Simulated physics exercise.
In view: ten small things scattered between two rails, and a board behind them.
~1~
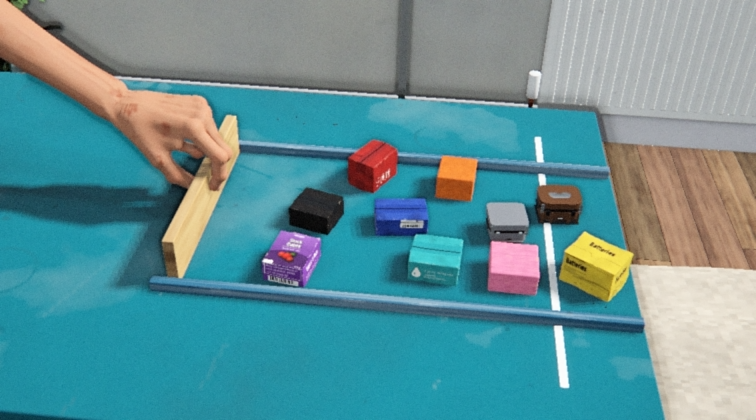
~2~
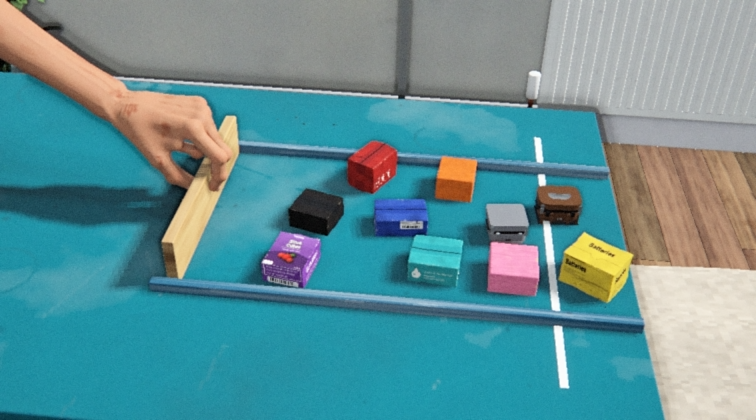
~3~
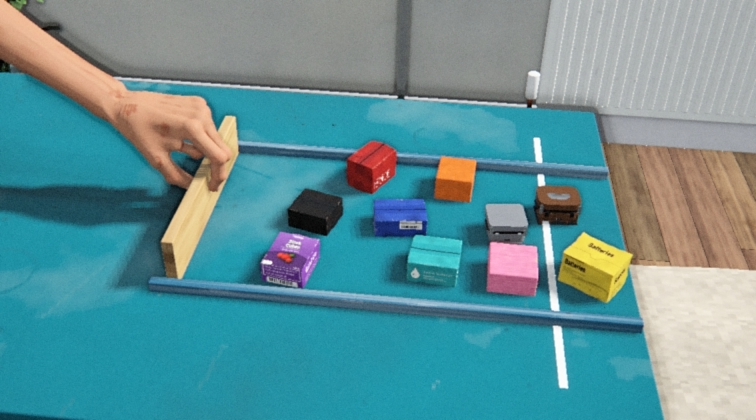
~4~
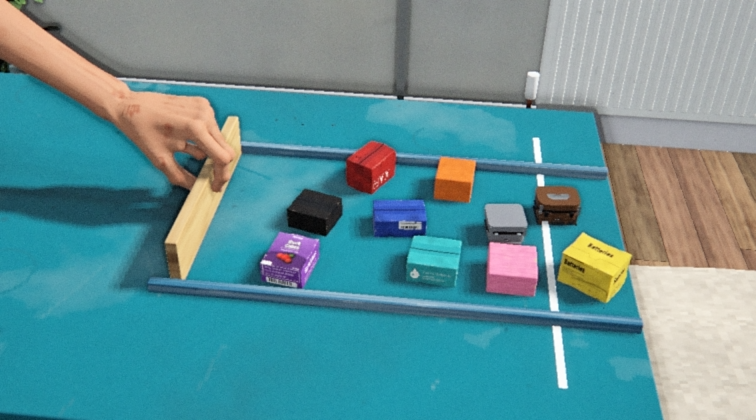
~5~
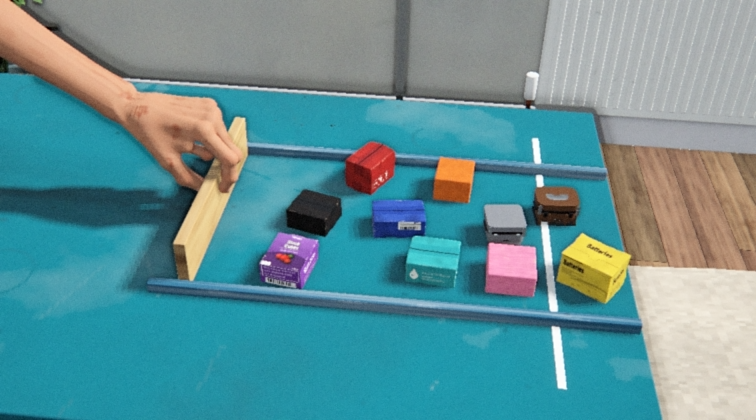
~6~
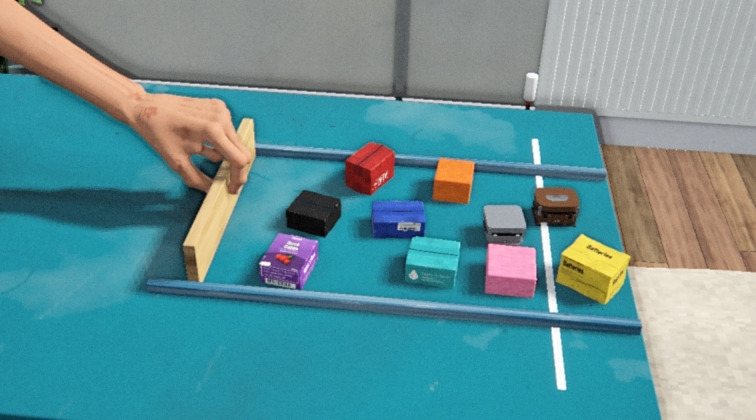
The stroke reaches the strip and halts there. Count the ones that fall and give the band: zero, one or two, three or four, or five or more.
From what happens, the ones that come off the end make three or four in total.
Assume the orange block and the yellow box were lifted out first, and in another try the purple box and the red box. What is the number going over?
Counts - first: 2; second: 2.
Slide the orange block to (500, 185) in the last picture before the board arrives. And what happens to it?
From that start, the object then is safe.
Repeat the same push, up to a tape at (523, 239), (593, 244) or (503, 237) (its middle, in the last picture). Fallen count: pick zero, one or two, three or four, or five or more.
First three or four, next at least five, finally 1 or 2.
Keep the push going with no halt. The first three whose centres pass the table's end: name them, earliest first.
Yellow box, grey case, pink block.
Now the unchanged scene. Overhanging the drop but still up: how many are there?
Number: 2.
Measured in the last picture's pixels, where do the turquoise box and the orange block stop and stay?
Result: One at about (622, 276), the other at about (592, 191).
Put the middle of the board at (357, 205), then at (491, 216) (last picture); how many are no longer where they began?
First 4, after that 10.
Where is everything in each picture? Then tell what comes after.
In the first picture, yellow box (596, 267); brown case (558, 205); pink block (513, 268); board (205, 191); tape (549, 238).
In the second picture, brown case (558, 206); orange block (456, 179).
In the third picture, pink block (512, 269); grey case (505, 225).
In the fourth picture, yellow box (594, 268); red box (371, 167).
In the fifth picture, brown case (555, 207); board (215, 193).
In the sixth picture, yellow box (593, 269); brown case (555, 208); pink block (510, 271); board (224, 195); tape (546, 240).
Soon after, none off yet; yellow box at rest near (593, 269); brown case at rest near (555, 208); pink block at rest near (510, 271).
After that, none off yet; yellow box at rest near (593, 269); brown case at rest near (555, 208); pink block displaced a little near (526, 272).
And then, one off so far; yellow box on its way down near (664, 350); brown case displaced about its own width near (586, 211); pink block displaced well along near (618, 278).
In the end, the number that fall off is three or four; gone, grey case, pink block, brown case and yellow box.
